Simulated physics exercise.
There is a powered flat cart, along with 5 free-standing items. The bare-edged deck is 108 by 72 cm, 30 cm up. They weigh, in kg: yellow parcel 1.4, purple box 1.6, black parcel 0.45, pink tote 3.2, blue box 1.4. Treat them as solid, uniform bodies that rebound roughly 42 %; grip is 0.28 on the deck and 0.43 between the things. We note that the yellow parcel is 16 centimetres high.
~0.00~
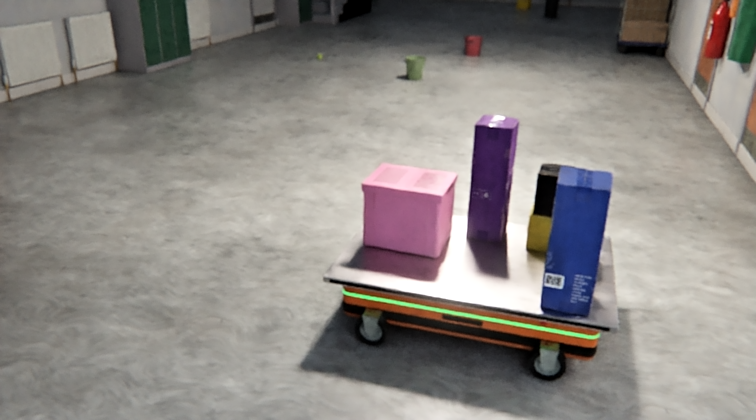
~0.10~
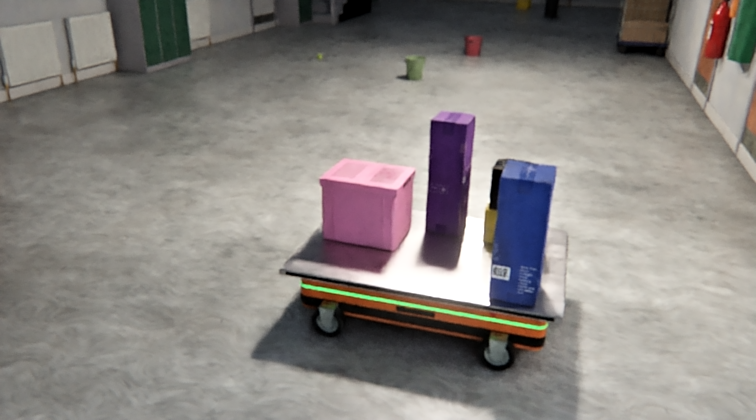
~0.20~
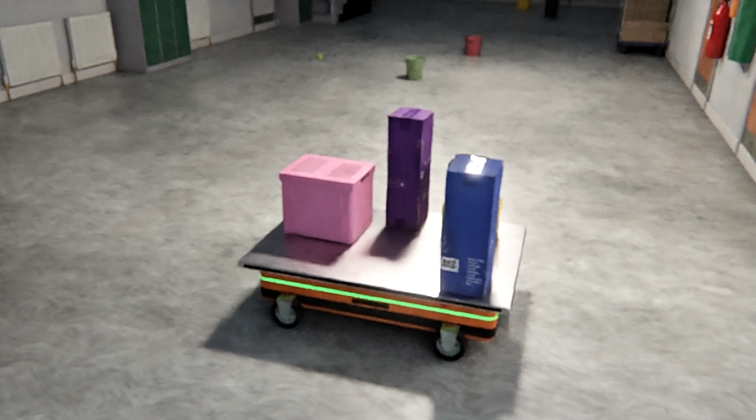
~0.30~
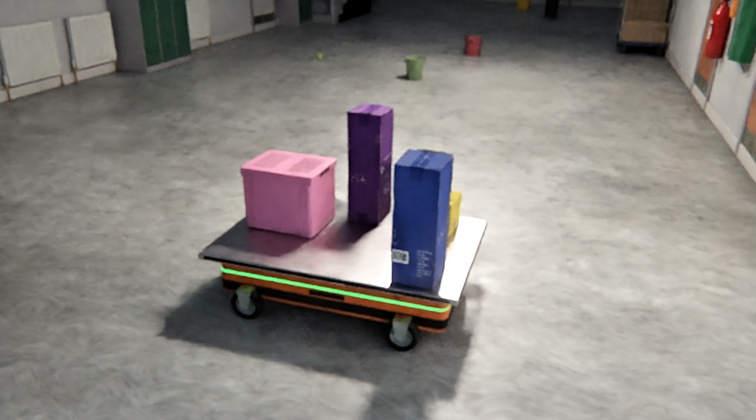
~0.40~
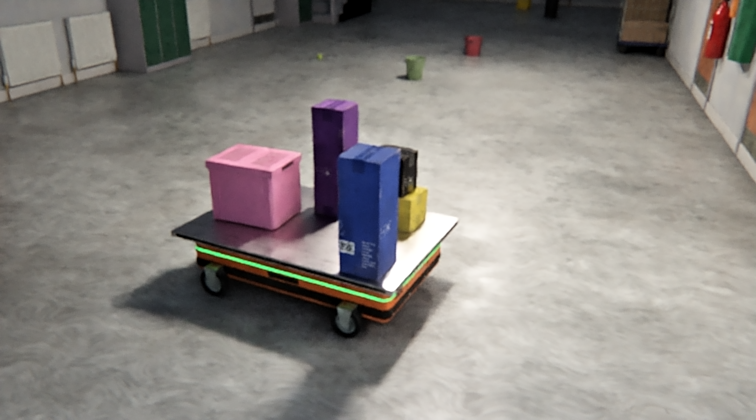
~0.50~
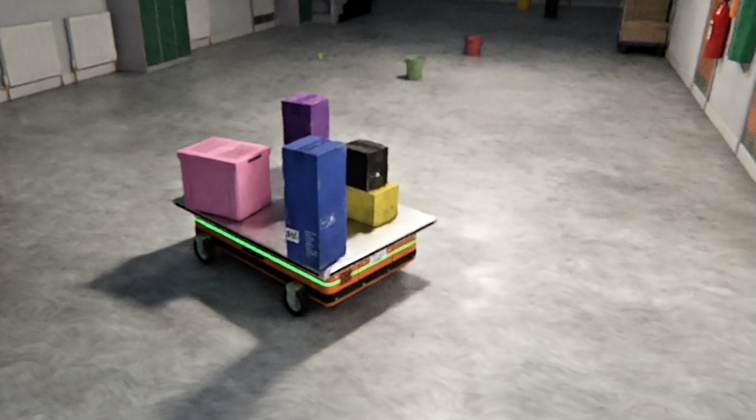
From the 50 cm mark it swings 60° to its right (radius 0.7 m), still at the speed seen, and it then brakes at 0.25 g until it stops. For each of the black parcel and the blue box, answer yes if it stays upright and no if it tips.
Black parcel yes, blue box no.
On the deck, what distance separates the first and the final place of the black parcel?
Net shift near 26 cm.
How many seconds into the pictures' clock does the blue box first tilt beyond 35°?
That comes at close to 0.9 seconds.
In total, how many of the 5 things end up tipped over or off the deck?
All told, 2.
By 0.70 s, cart 133 cm along, turned 54°; pink tote and blue box now off the deck; black parcel 16 cm from its spot near (320, 151); purple box 41 cm from its spot.
By 0.90 s, cart 170 cm along, turned 60°; black parcel 25 cm from its spot near (295, 134); purple box 53 cm from its spot; yellow parcel 21 cm from its spot.
By 1.20 s, cart 209 cm along, turned 60°; black parcel 26 cm from its spot near (287, 115); purple box 55 cm from its spot; yellow parcel 22 cm from its spot.
When it is over (2.0 s), off the deck and tipped over, blue box; off the deck but upright, pink tote; not toppled but over 10 cm from the start, yellow parcel, purple box and black parcel. In the last view, black parcel near (284, 107).
